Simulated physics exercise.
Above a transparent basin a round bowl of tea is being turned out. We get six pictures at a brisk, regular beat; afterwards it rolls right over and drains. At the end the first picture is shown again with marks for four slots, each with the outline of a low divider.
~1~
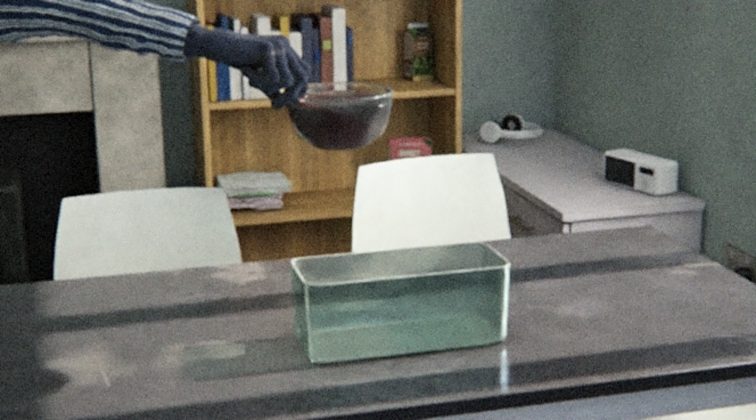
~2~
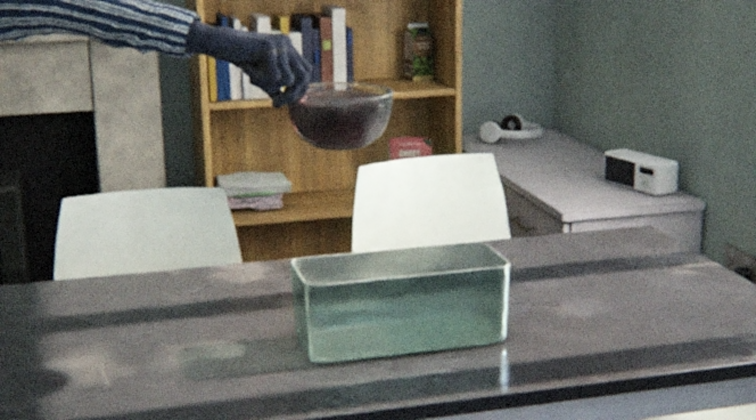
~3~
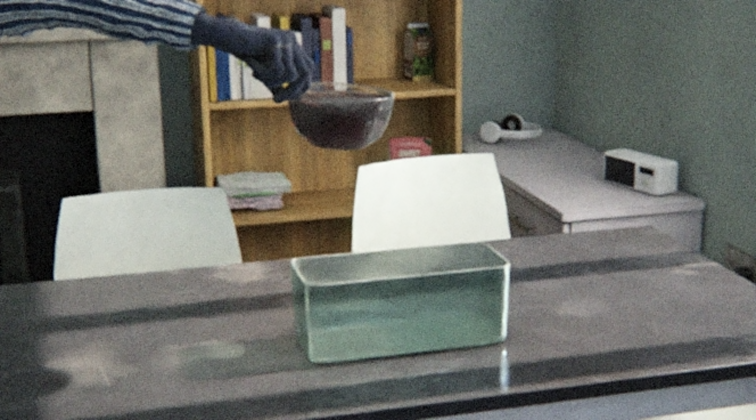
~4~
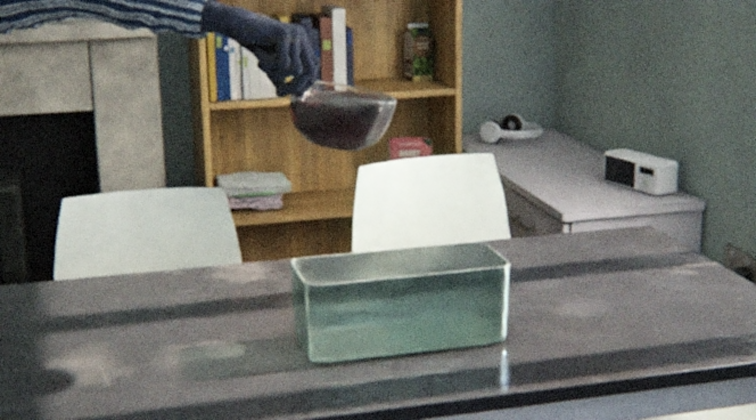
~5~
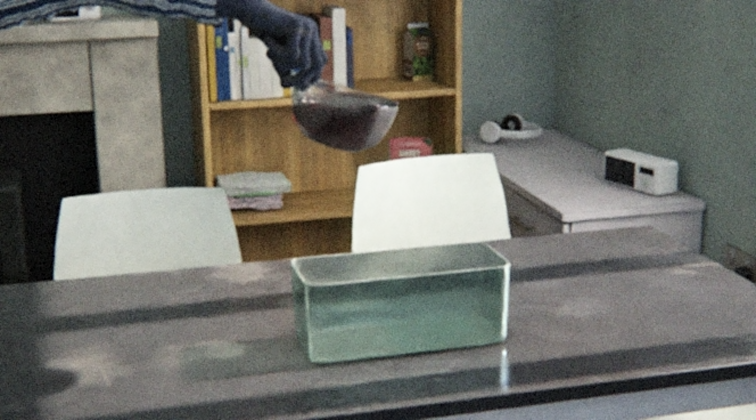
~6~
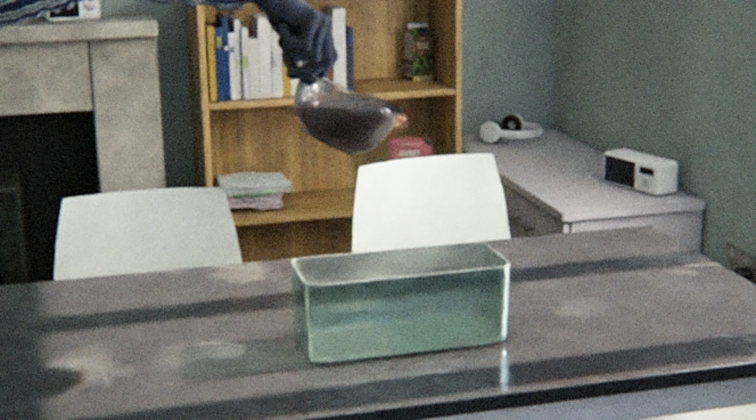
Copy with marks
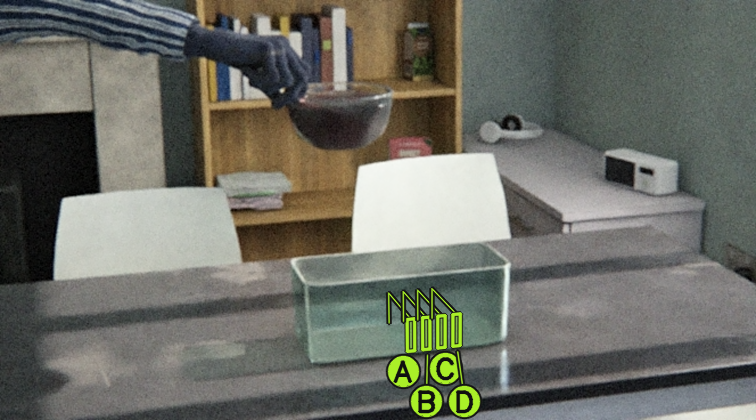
A hand in a striped sleeve holds a round clear bowl of dark tea above a grey table in a room, seen from the front by a still camera. A greenish transparent basin sits on the table, with white chairs, a wooden bookcase and a pale fireplace behind. The hand holds the bowl level, then tilts it gradually to the right until tea just passes over the lip.
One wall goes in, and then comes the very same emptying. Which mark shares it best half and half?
D.
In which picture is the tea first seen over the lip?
In picture 5.
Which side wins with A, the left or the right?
More ends on the right.
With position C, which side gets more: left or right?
More ends on the right.
In lime, A at (412, 356); B at (427, 354); C at (442, 353); D at (457, 351).
Choosing A, about 5 % ends left of the wall and 93 % right of it.
Choosing B, about 9 % ends left of the wall and 88 % right of it; 3 % is lost outside.
Choosing C, about 28 % ends left of the wall and 70 % right of it.
Choosing D, about 45 % ends left of the wall and 52 % right of it; 3 % is lost outside.
